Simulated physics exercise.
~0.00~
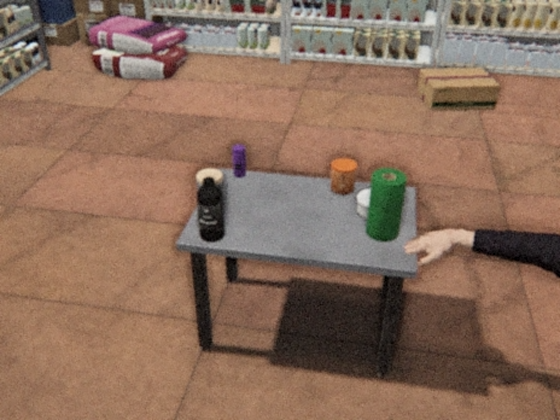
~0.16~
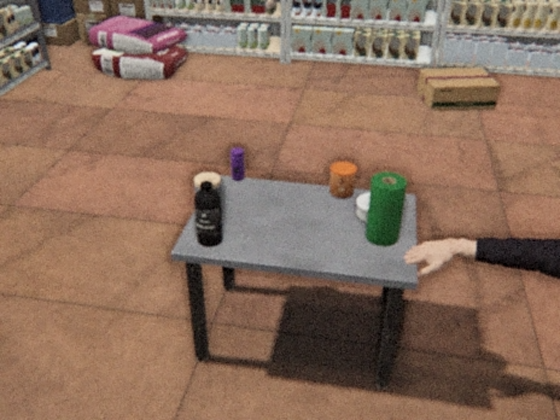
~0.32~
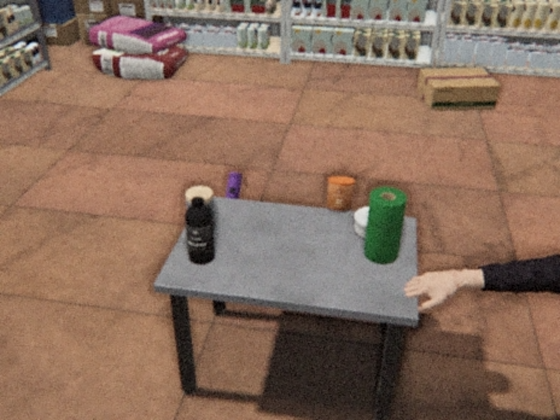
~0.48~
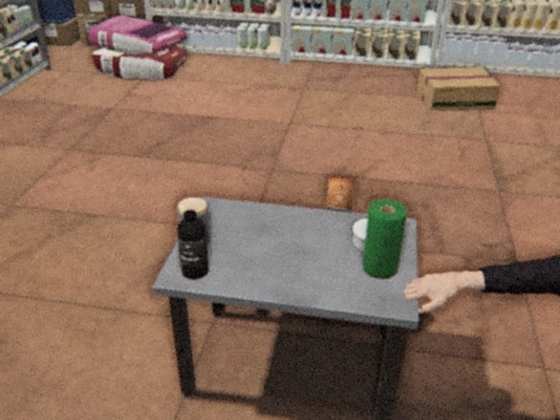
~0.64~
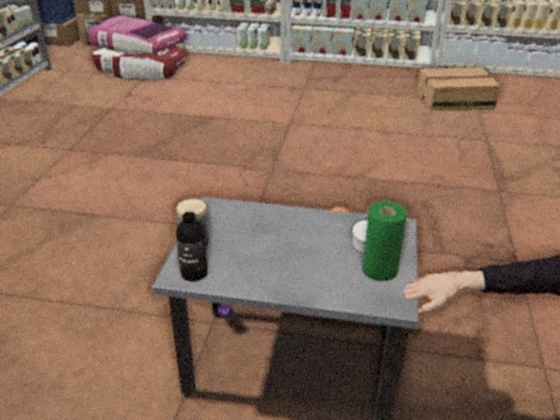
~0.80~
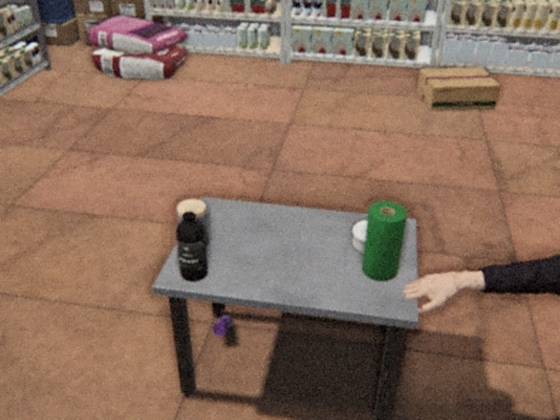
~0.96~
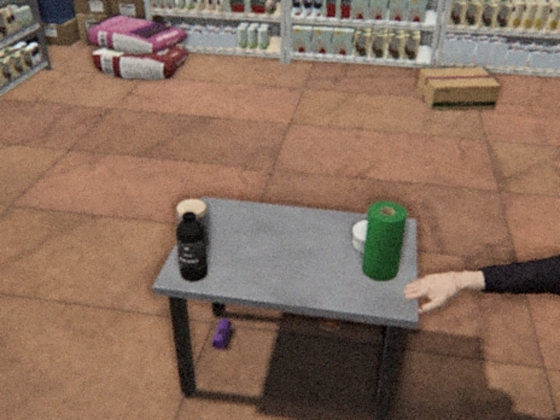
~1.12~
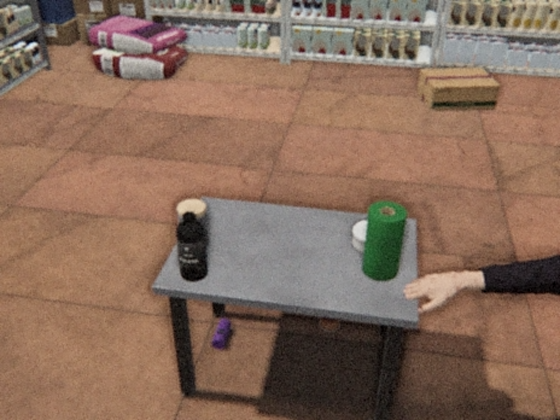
A hand in a dark sleeve rests at the right edge of a grey table, seen from above on the tiled floor of a shop, with stocked shelves behind. A black bottle and a pale jar stand at the left, a purple shaker and an orange tin along the back, and a green roll beside a white tub at the right. The table shifts towards the viewer, and the shaker and tin drop off its far edge. The shaker tumbles to the floor beneath and lies on its side. The bottle, roll, jar and tub stay standing on top.
